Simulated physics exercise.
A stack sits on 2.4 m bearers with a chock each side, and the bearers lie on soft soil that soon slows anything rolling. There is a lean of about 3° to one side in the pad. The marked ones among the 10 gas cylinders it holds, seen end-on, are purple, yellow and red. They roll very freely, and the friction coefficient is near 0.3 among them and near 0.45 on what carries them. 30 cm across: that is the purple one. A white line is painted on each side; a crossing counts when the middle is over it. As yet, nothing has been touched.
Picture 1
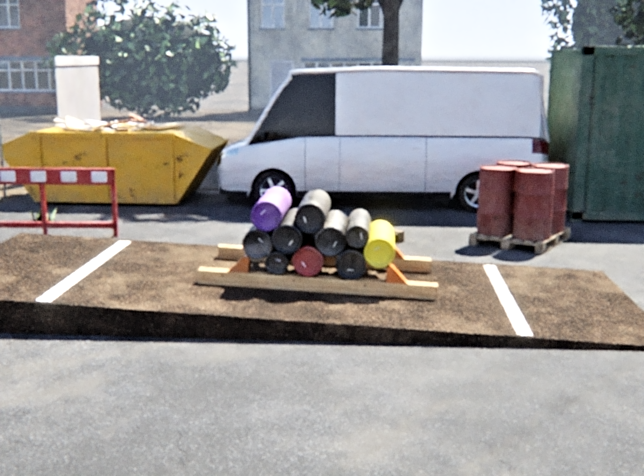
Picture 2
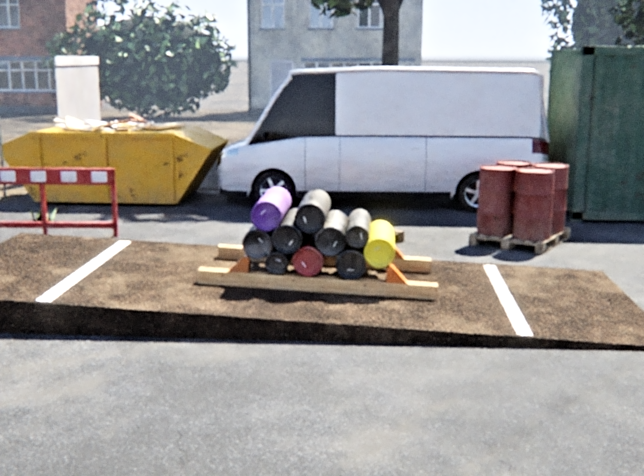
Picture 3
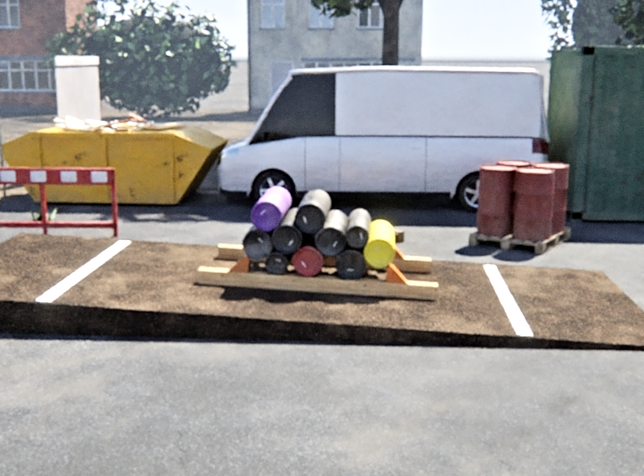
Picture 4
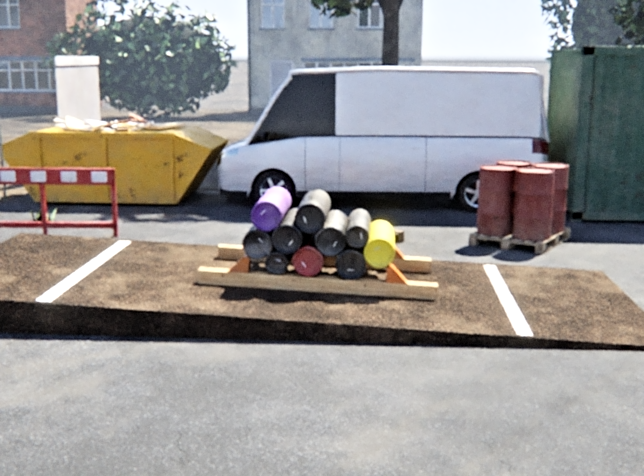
We see a stack of mostly black cylinders, with one purple, one yellow and one red, resting on wooden bearers between two white lines on a brown pad, a white van parked behind; nothing moves.
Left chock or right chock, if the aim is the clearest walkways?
Pull the one on the left.
Chock on the left freed, after 1.9 s, purple is up on others, 30 cm from the bearers' left end, rolling left; yellow is on the bearers, 60 cm from the bearers' right end; red is on the bearers, 90 cm from the bearers' left end, rolling left; 0 over a line so far.
Chock on the left freed, at the end, purple is on the bearers, 30 cm from the bearers' left end; yellow is on the bearers, 60 cm from the bearers' right end; red is on the bearers, 90 cm from the bearers' left end; 0 over a line so far.
Chock on the right freed, after 2.6 s, purple is on the bearers, 110 cm from the bearers' left end, rolling right; yellow is past the right line; red is on the bearers, 50 cm from the bearers' right end, rolling right; 1 over a line so far.
Chock on the right freed, at the end, purple is on the bearers, 25 cm from the bearers' right end; yellow is past the right line; red is off the bearers, 15 cm short of the right line; 5 over a line so far.
